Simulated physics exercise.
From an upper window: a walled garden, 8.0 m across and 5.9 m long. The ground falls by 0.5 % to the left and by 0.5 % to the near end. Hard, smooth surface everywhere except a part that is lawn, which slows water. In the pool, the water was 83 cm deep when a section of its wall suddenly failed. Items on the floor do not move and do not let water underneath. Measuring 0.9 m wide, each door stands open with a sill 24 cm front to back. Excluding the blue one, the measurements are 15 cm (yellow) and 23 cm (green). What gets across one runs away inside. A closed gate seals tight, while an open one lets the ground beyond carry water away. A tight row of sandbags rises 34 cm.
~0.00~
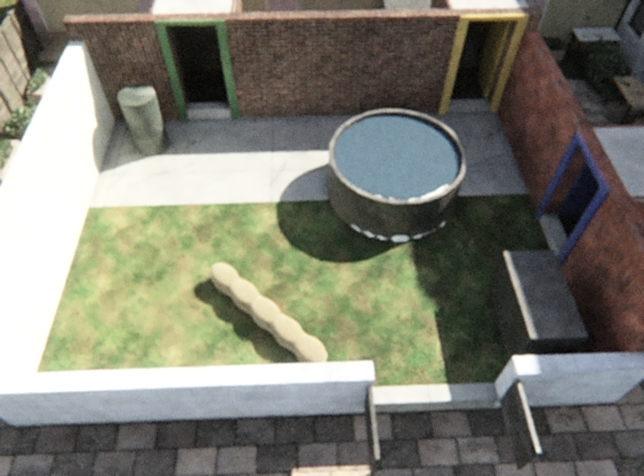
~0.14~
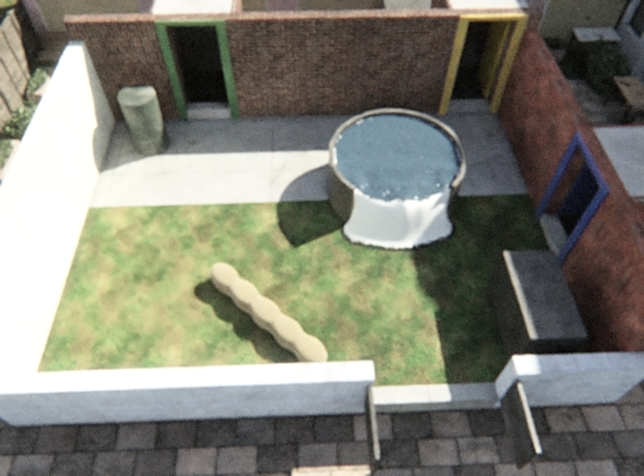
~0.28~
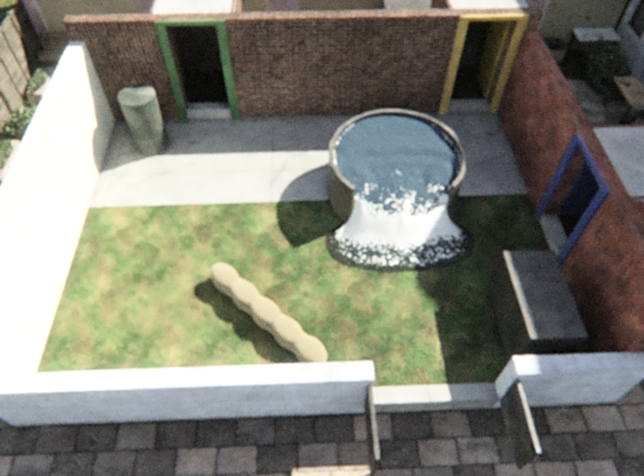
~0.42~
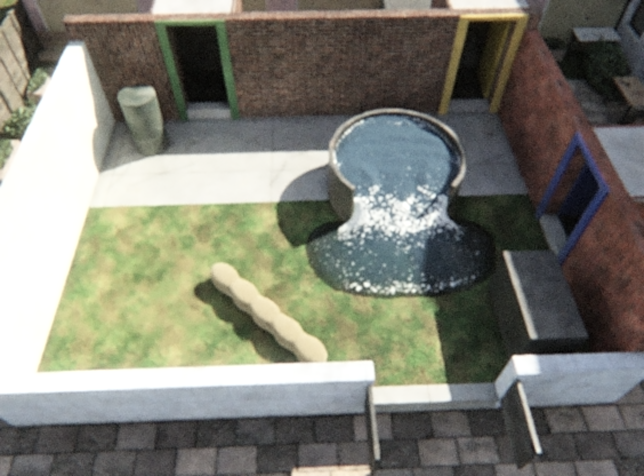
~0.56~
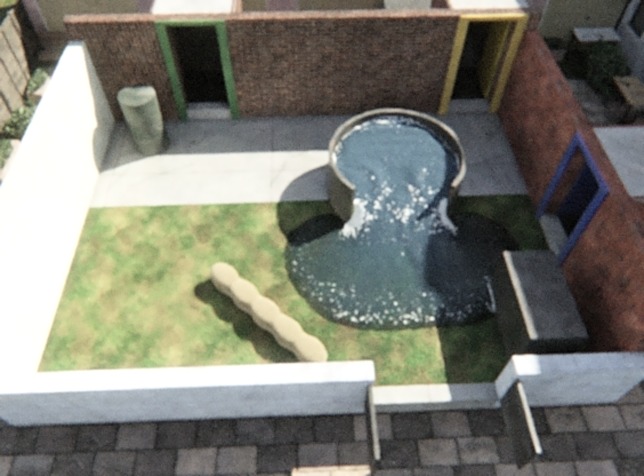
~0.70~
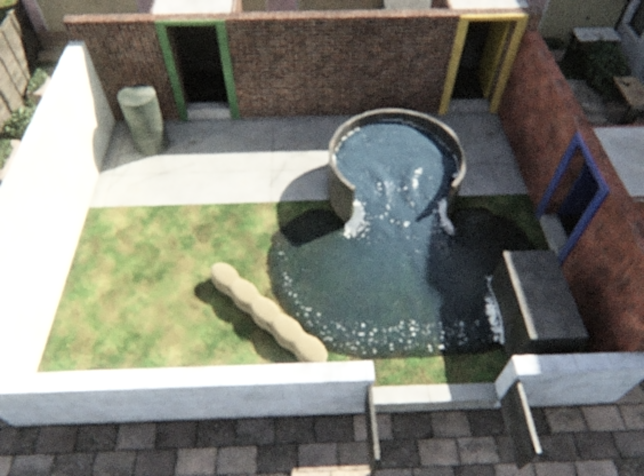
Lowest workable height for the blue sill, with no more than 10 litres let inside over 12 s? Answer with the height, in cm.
I would say 8.5 cm.
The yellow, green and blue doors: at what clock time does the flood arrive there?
Arrival: Yellow 5.5 s, green 7.0 s, blue 0.9 s.
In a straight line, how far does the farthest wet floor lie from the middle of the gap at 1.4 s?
Roughly 3.4 m from the gap.
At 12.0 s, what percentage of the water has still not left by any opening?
Remaining share: Around 50 %.
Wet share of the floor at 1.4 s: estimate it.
Near 30 per cent of the open floor.
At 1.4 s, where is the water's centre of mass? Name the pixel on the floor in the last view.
My guess is close to (399, 237).
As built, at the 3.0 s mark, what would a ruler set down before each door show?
Door by door in cm - yellow 0, green 0, blue 8.
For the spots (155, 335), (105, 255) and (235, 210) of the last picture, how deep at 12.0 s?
The three readings, in order, are 4, 4 and 2 cm.
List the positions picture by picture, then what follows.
In the first frame, the pool at (397, 156) is whole and still, 83 cm deep; the blue door at (570, 202) is dry.
In the second frame, the gap is at (402, 224), the front 0.3 m out at (447, 237); the back of the pool holds 83 cm.
In the third frame, the front is at (344, 261), 0.8 m from the gap at (401, 227); 1.5 m2 of floor is wet, 83 cm left at the back.
In the fourth frame, the front is at (476, 281), 1.2 m from the gap at (401, 229); 3.4 m2 of floor is wet, 79 cm left at the back.
In the fifth frame, the gap is at (401, 229), the front 1.8 m out at (489, 314); the back of the pool holds 70 cm.
In the sixth frame, the gap is at (401, 229), the front 2.3 m out at (501, 342); the back of the pool holds 72 cm; 0.4 m in a straight line remain to the blue door at (570, 202).
After 1.4 s water covers 30 % of the floor, deepest (32 cm) near (406, 241); 8 cm at the blue door, 0 litres in over its 20 cm sill.
After 3.0 s water covers 45 % of the floor, deepest (24 cm) near (595, 378); 8 cm at the blue door, 0 litres in over its 20 cm sill.
After 12.0 s water covers 95 % of the floor, deepest (6 cm) near (28, 400); 3 cm at the blue door, 0 litres in over its 20 cm sill.
At the blue door as built, the water arrived by 1.0 s and peaked near 10 cm at 1.8 s.
Run again over the same 12 s with other heights there, 22 litres in over 6.5 cm, 4 litres over 10.5 cm. The limit of 10 litres is kept from about 8.5 cm up.
